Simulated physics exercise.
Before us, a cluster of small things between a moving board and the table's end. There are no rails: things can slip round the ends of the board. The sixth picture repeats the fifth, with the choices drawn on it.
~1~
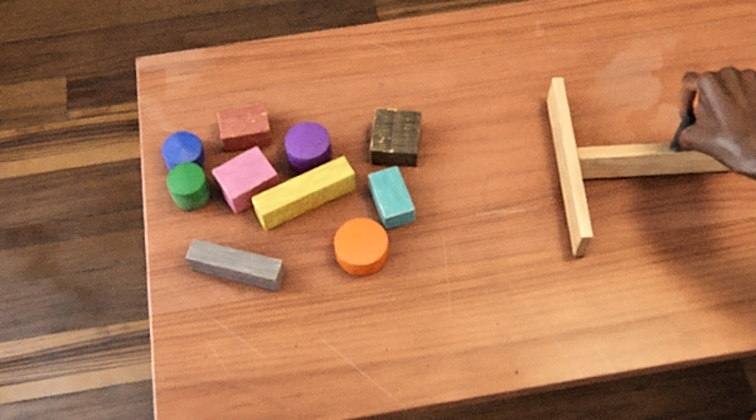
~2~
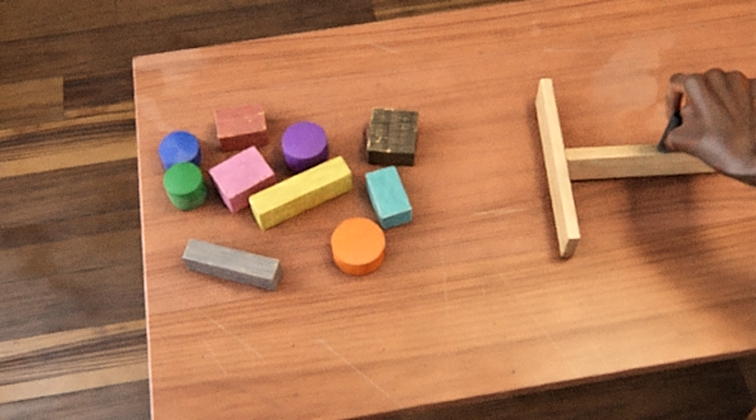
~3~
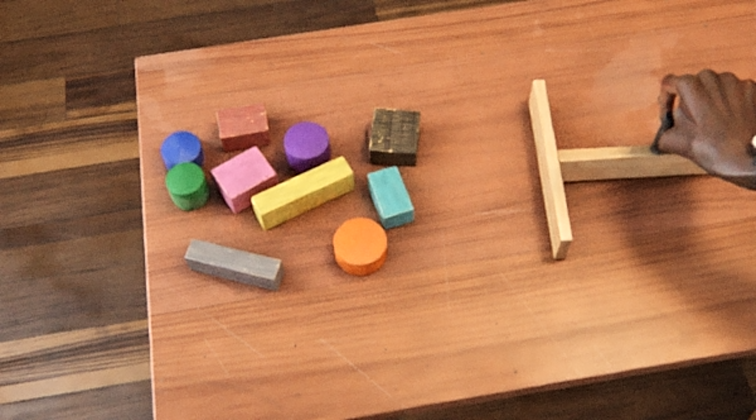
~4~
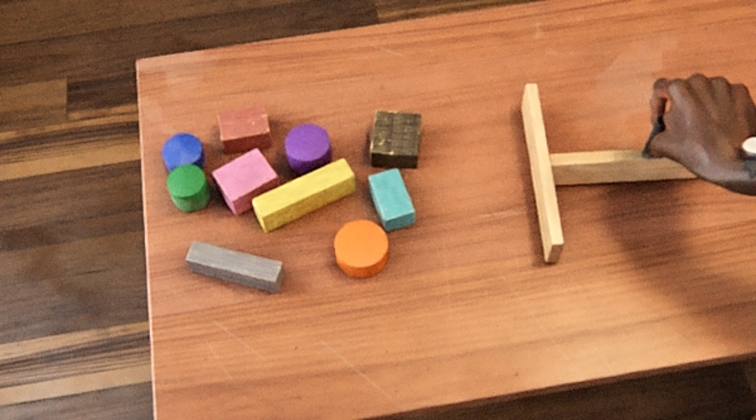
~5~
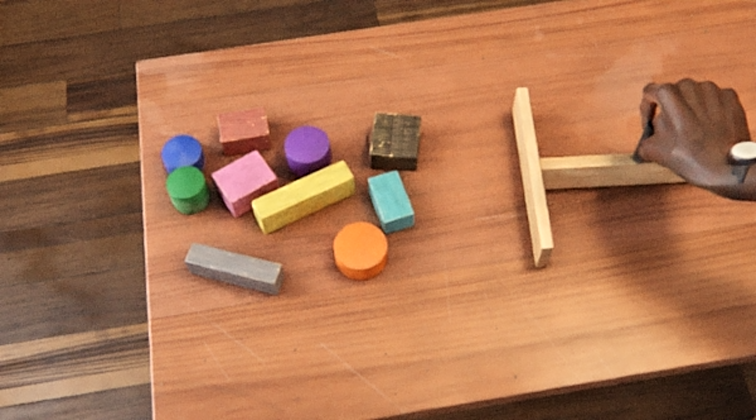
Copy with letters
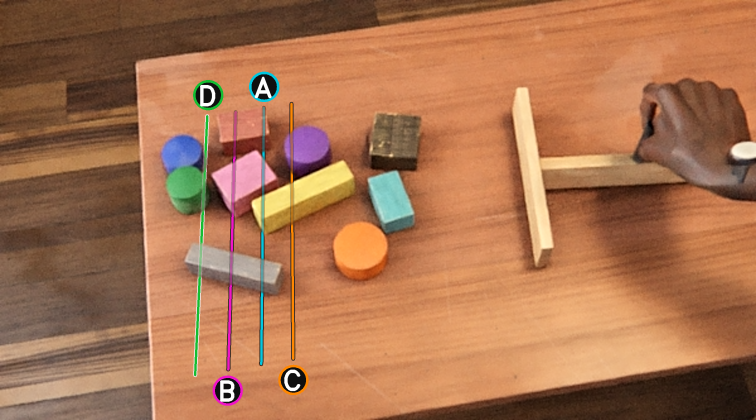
A wooden board on a handle, held by a hand, slid slowly left across the table a short way toward a cluster of colourful blocks and round pieces, which stayed still, untouched.
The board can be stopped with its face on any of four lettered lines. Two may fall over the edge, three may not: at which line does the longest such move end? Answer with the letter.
Line B.
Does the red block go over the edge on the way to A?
No.
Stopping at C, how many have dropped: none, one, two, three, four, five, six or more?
By then, none.
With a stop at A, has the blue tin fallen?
No.
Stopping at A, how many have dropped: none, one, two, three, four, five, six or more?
In all, none.
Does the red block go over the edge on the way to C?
No.
On the marked copy, A at (263, 226); B at (232, 231); C at (292, 222); D at (202, 235).
Taking B. A third of the way, board (427, 180); black block (392, 144); blue tin (184, 158).
Two thirds of the way, board (317, 197); green tin (182, 193); grey bar (229, 282).
When it is over, board (231, 210); green tin over the edge; blue tin over the edge; two fallen.
As for the rest, A is within the limit but short; C is within the limit but short; D drops six.
